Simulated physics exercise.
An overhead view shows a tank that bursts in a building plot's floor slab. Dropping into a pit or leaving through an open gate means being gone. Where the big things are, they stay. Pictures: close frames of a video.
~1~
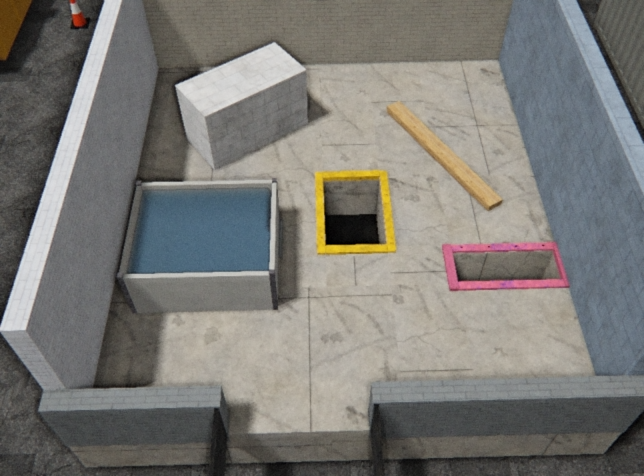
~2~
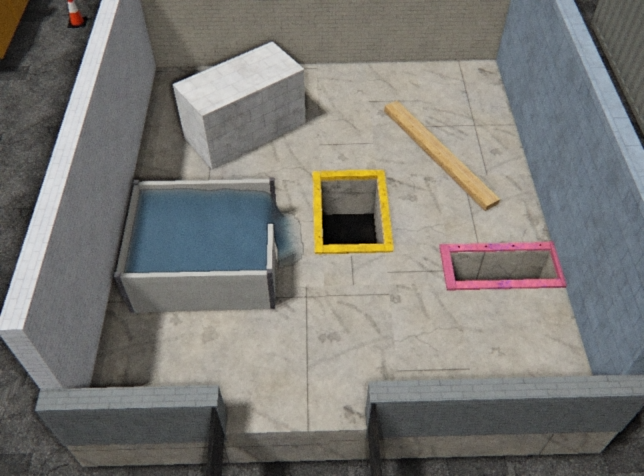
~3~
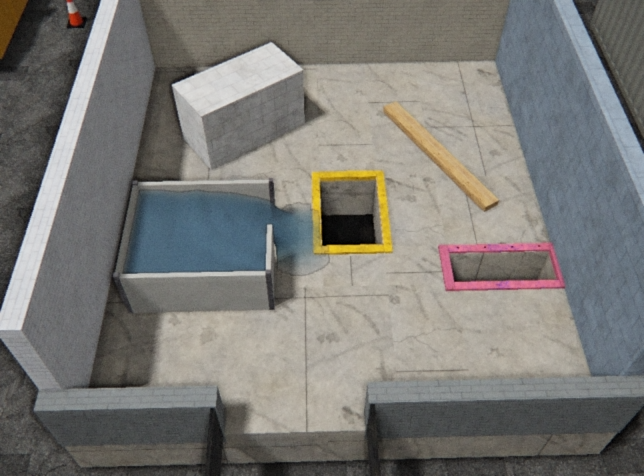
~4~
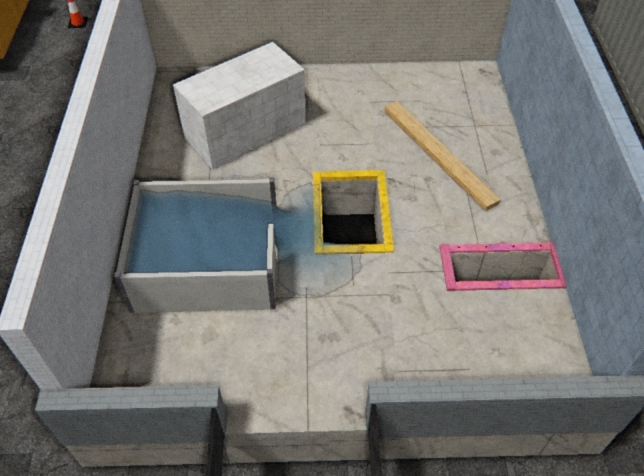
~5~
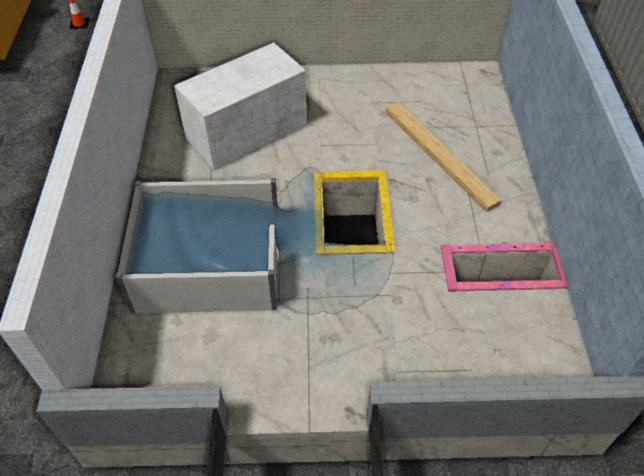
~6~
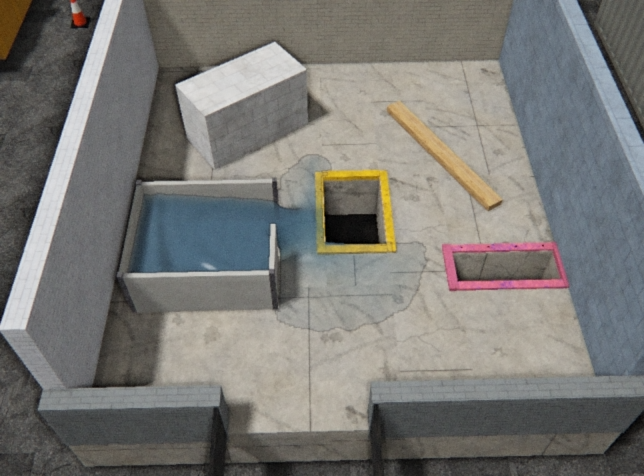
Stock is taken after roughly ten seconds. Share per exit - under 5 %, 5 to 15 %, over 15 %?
Result: The gate gets hardly any of it - below five per cent; the yellow pit gets a big share of it - past fifteen per cent; the pink pit gets hardly any of it - below five per cent.
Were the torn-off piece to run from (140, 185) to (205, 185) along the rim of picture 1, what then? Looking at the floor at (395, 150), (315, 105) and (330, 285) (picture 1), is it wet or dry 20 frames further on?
Note, points one to three: Reached and soaked / reached and soaked / unreached.
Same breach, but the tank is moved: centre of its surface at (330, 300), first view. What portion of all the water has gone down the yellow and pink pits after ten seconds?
Estimated shares - yellow: Some 0 in a hundred; pink: Some 40 in a hundred.
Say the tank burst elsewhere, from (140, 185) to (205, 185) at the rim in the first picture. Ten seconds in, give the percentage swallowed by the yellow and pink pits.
Yellow 2 %, pink 6 %.
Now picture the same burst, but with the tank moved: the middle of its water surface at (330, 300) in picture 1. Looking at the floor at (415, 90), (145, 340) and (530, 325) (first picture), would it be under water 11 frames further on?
In order: Unflooded, then unflooded, then inundated.
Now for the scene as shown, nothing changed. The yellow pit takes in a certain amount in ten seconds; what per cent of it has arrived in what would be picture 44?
That share would be near 90 %.
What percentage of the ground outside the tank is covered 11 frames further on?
That should be about 20 %.
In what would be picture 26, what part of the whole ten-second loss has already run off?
About 70 per cent.
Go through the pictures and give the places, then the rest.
Still water in the open tank at (203, 230), in the first frame.
The front is at (289, 217), out from the gap at (271, 226), in the second frame.
Water pours out at (271, 230) and has run to (323, 257), in the third frame.
The front is at (352, 271), out from the gap at (272, 230), in the fourth frame.
The front is at (380, 278), out from the gap at (273, 230), in the fifth frame.
Water pours out at (274, 229) and has run to (410, 288), in the sixth frame.
A moment on, water covers 15 % of the floor; the gate 0 %, the yellow pit 19 %, the pink pit 0 %.
Next, water covers 20 % of the floor; the gate 0 %, the yellow pit 30 %, the pink pit 1 %.
Then, water covers 20 % of the floor; the gate 0 %, the yellow pit 41 %, the pink pit 1 %.
Later, water covers 25 % of the floor; the gate 0 %, the yellow pit 51 %, the pink pit 2 %.
In the end, water covers 45 % of the floor; the gate 2 %, the yellow pit 56 %, the pink pit 2 %.
